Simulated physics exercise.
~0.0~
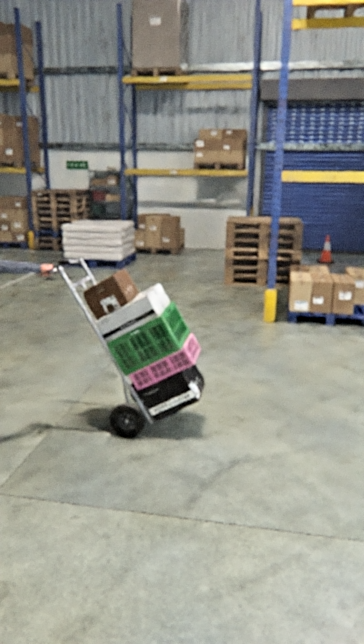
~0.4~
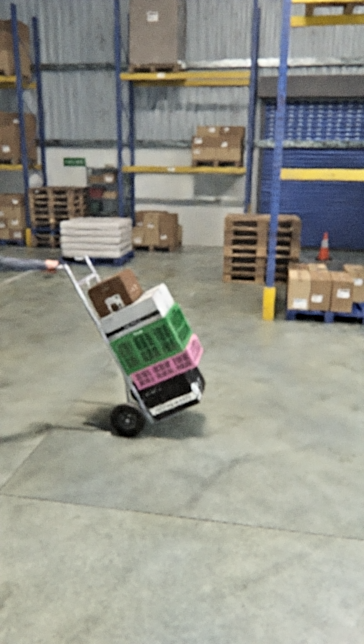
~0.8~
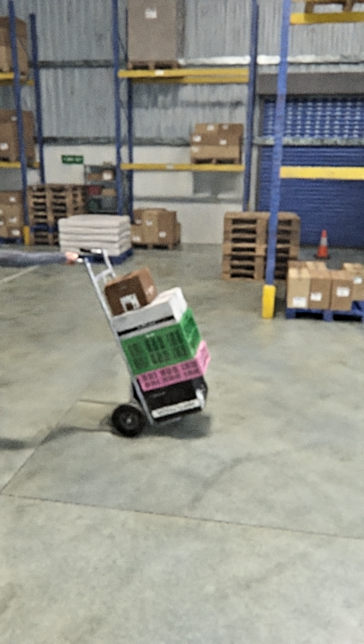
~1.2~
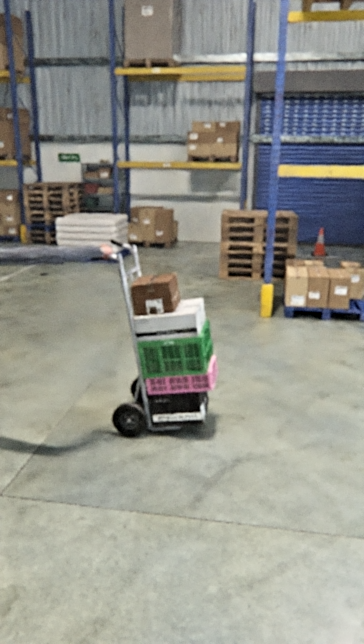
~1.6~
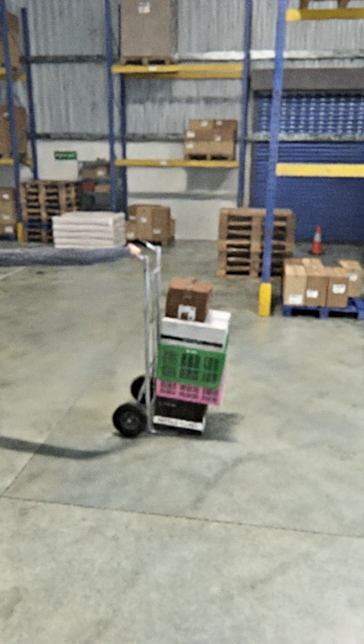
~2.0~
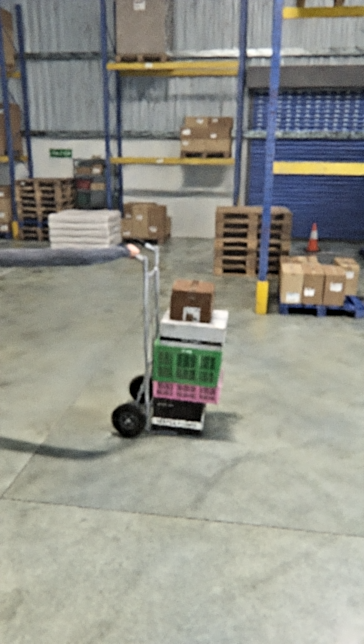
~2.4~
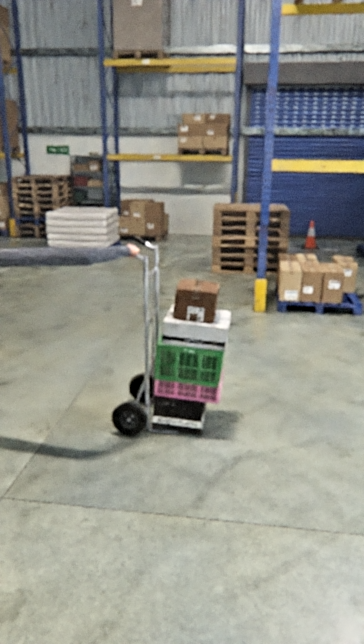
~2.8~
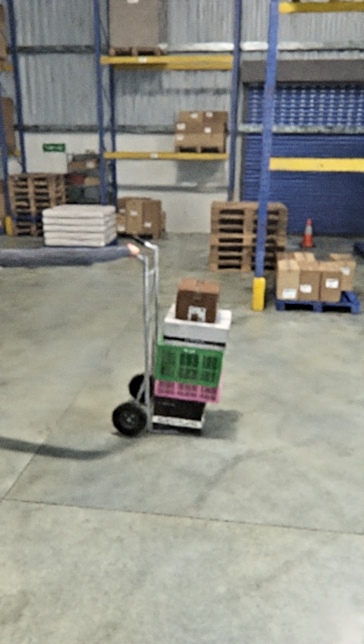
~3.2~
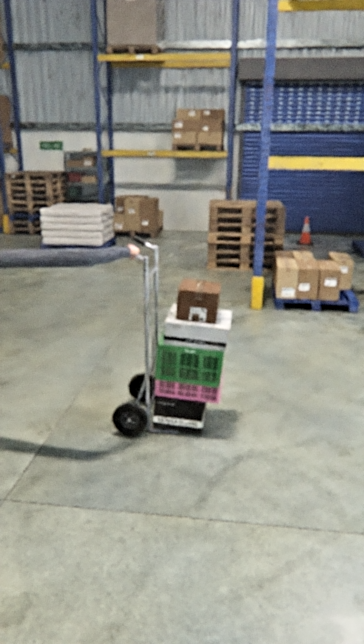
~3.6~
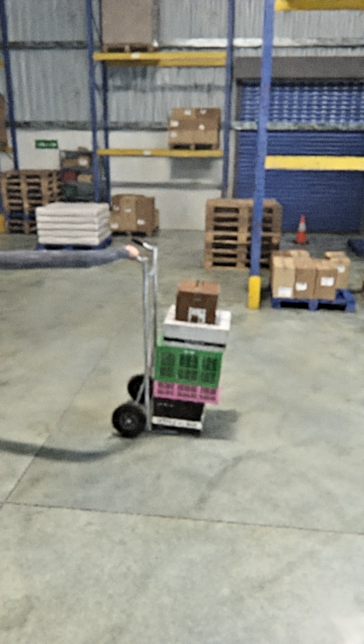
Loaded hand truck tipping forward from a backward lean to stand upright on a warehouse floor, its stacked crates and boxes staying aboard.
